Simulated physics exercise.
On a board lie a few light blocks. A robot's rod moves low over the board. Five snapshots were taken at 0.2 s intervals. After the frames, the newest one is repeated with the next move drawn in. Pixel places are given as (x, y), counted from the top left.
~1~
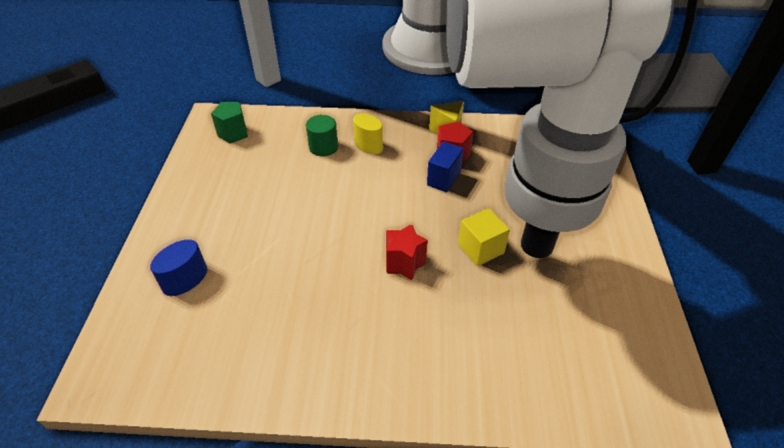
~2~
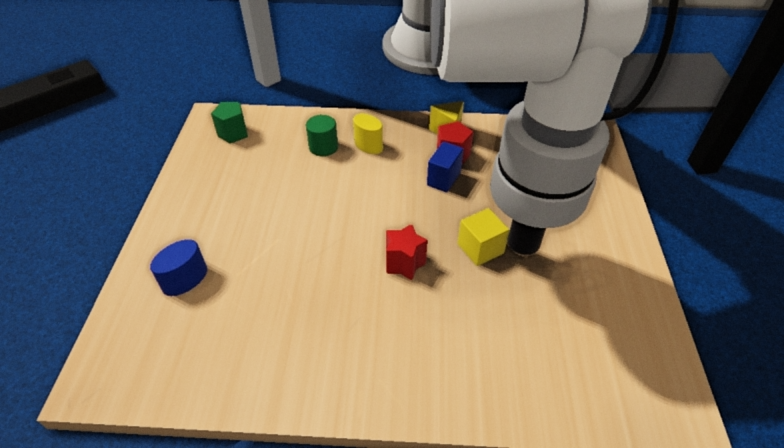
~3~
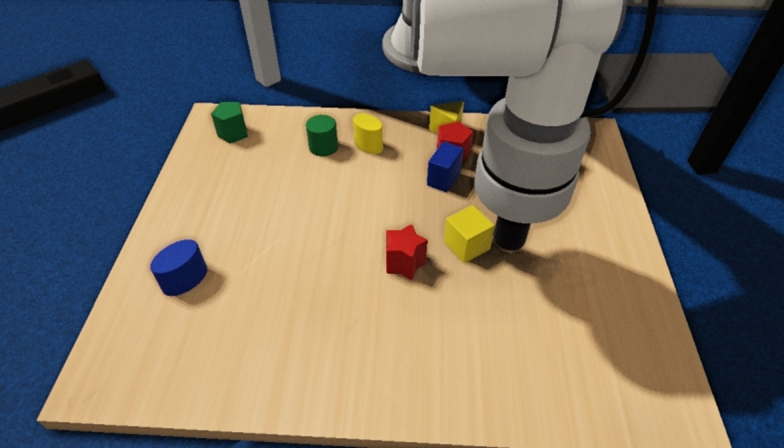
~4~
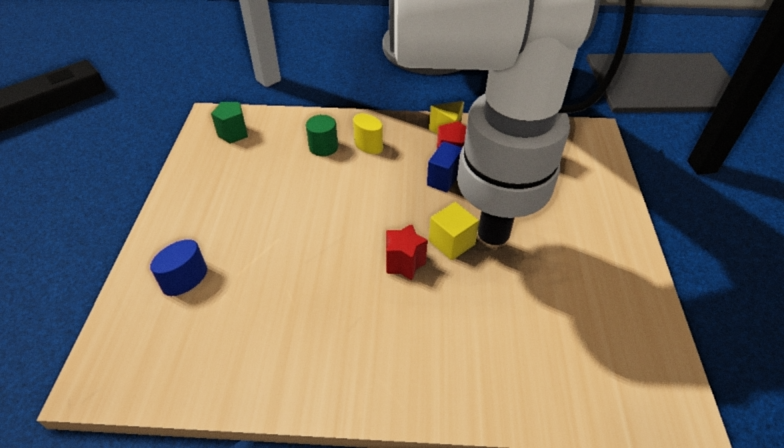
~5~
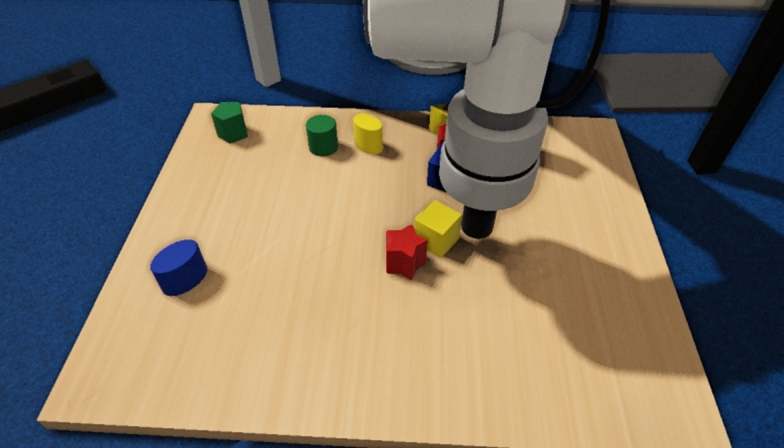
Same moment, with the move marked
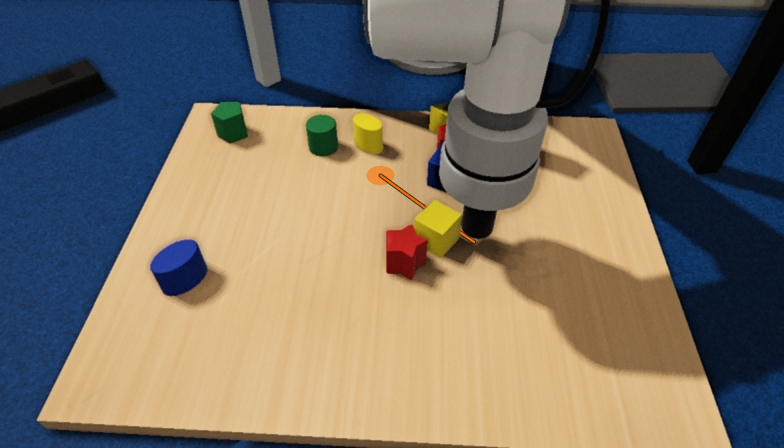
On a wooden board, a robot arm's dark rod moving left and pushing a yellow block toward a red star-shaped block.
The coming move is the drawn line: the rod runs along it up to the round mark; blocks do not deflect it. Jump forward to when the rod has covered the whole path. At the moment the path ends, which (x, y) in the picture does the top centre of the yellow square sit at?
The answer is (411, 206).
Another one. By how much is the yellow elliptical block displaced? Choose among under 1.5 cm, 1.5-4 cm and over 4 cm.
Less than 1.5 cm.
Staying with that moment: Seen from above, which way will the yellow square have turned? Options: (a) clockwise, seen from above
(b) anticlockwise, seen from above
That would be b.
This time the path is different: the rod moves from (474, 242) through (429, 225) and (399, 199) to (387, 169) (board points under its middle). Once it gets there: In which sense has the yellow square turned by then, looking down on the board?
My prediction: CCW.
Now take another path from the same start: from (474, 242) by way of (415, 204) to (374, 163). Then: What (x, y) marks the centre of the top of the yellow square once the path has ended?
At (406, 206).
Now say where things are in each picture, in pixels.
The first frame shows rod's lower end (537, 246); yellow elliptical block (368, 121); yellow square (486, 224); blue rectangular block (446, 154).
The second frame shows rod (524, 243); blocks still.
The third frame shows rod (509, 239); yellow square (471, 221).
The fourth frame shows rod (494, 234); yellow square (455, 218).
The fifth frame shows rod (477, 227); yellow elliptical block (368, 121); yellow square (439, 216); blue rectangular block partly hidden.
Drawn move, in a line from (474, 242) to (380, 175).
What follows on the original path. One third of the way, rod (442, 203); yellow square (415, 207), turned 60° anticlockwise.
Two thirds of the way, rod (409, 181); yellow square (411, 206), turned 80° anticlockwise.
At the end, rod (380, 160); yellow elliptical block still; yellow square (411, 206), turned 80° anticlockwise; blue rectangular block still.
